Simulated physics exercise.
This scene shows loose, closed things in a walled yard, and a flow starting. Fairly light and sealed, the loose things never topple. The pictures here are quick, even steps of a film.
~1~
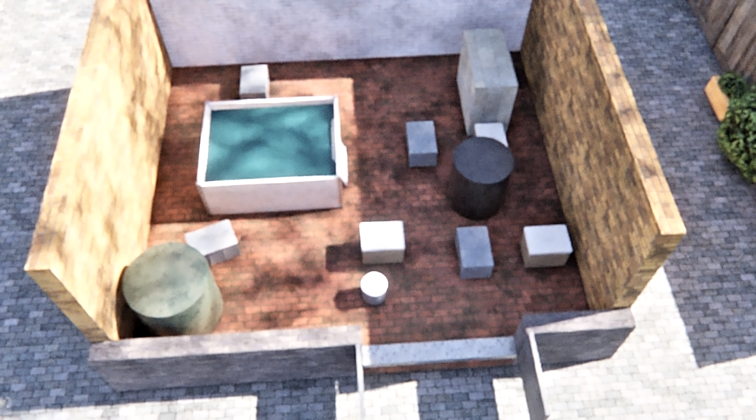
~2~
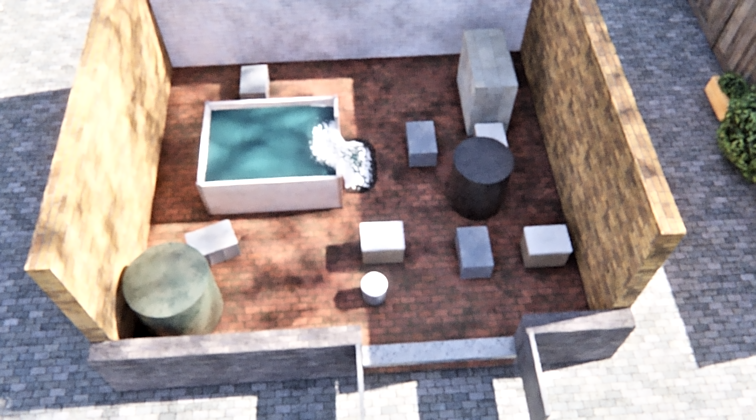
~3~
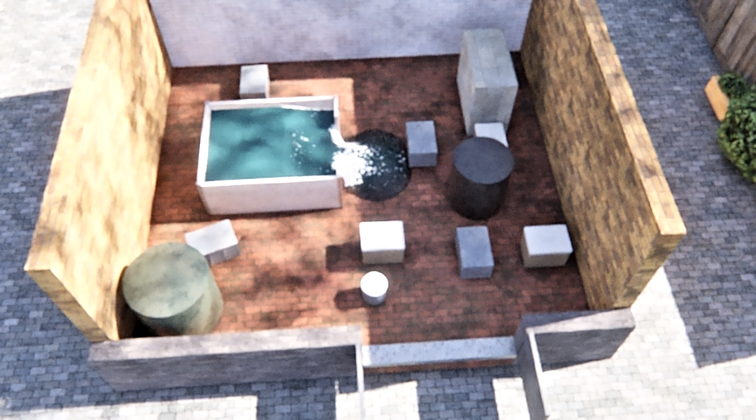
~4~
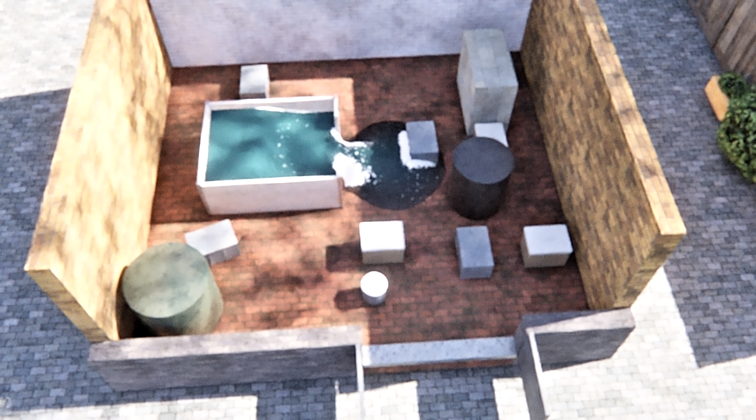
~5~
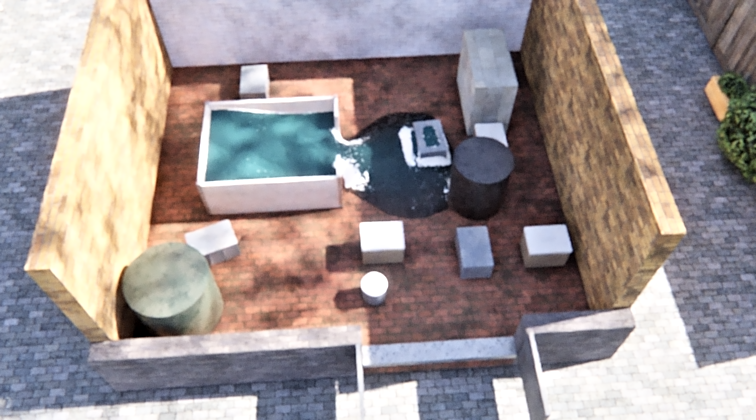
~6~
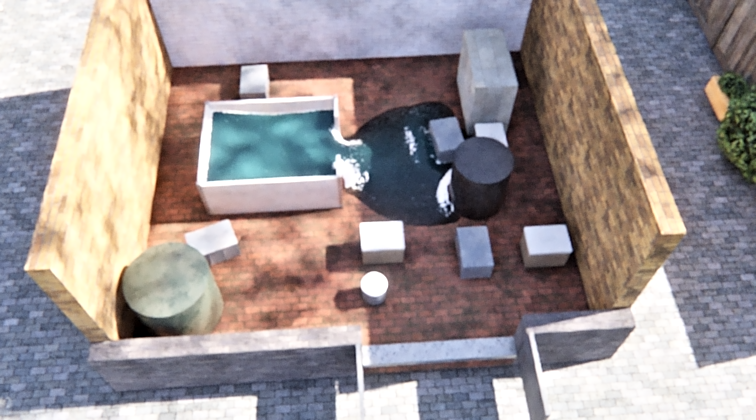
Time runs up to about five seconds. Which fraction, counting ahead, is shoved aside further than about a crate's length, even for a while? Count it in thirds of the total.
Band-wise it's the middle band, a third to two thirds.
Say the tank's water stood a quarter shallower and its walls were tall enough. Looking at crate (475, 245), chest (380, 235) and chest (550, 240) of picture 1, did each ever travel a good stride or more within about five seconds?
The first came up short, the next came up short, and the last did it.
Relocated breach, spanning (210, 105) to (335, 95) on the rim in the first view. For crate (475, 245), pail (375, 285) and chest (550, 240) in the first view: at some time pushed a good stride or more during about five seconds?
In turn: Stayed short, stayed short, cleared that distance.
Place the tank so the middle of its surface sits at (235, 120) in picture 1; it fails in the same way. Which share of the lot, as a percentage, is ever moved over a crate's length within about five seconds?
My answer would be about 40 in a hundred.
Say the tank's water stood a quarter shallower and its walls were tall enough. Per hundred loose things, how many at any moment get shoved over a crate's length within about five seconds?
I'd say somewhere about 40 percent.
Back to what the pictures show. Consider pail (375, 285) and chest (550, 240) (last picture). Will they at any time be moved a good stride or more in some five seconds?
First one: Below that mark; second one: The full distance.
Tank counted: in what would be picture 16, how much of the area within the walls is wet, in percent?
Roughly 45 per cent.
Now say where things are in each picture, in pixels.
A crate at (422, 137) rests on the ground; a chest at (492, 138) rests on the ground; 0 of 8 have shifted, in the first frame.
A crate at (422, 137), on the bottom; a chest at (492, 138) rests on the ground; 0 of 8 have shifted, in the second frame.
A crate at (422, 137), on the bottom; a chest at (492, 138), on the bottom; 0 of 8 have shifted, in the third frame.
A crate at (422, 137), on the bottom; a chest at (492, 138) rests on the ground; 0 of 8 have shifted, in the fourth frame.
A crate at (430, 136) rests on the ground, close to its start; a chest at (492, 138) rests on the ground; 1 of 8 have shifted, in the fifth frame.
A crate at (448, 134), on the bottom, a stride from its start; a chest at (492, 138), on the bottom; 1 of 8 have shifted, in the sixth frame.
A moment on, 1 of 8 are well off their spots; 0 afloat.
Next, 2 of 8 are well off their spots; 2 afloat.
Later, 4 of 8 are well off their spots; 3 afloat.
In the end, 4 of 8 are well off their spots, and 4 have been at some point; 3 afloat.
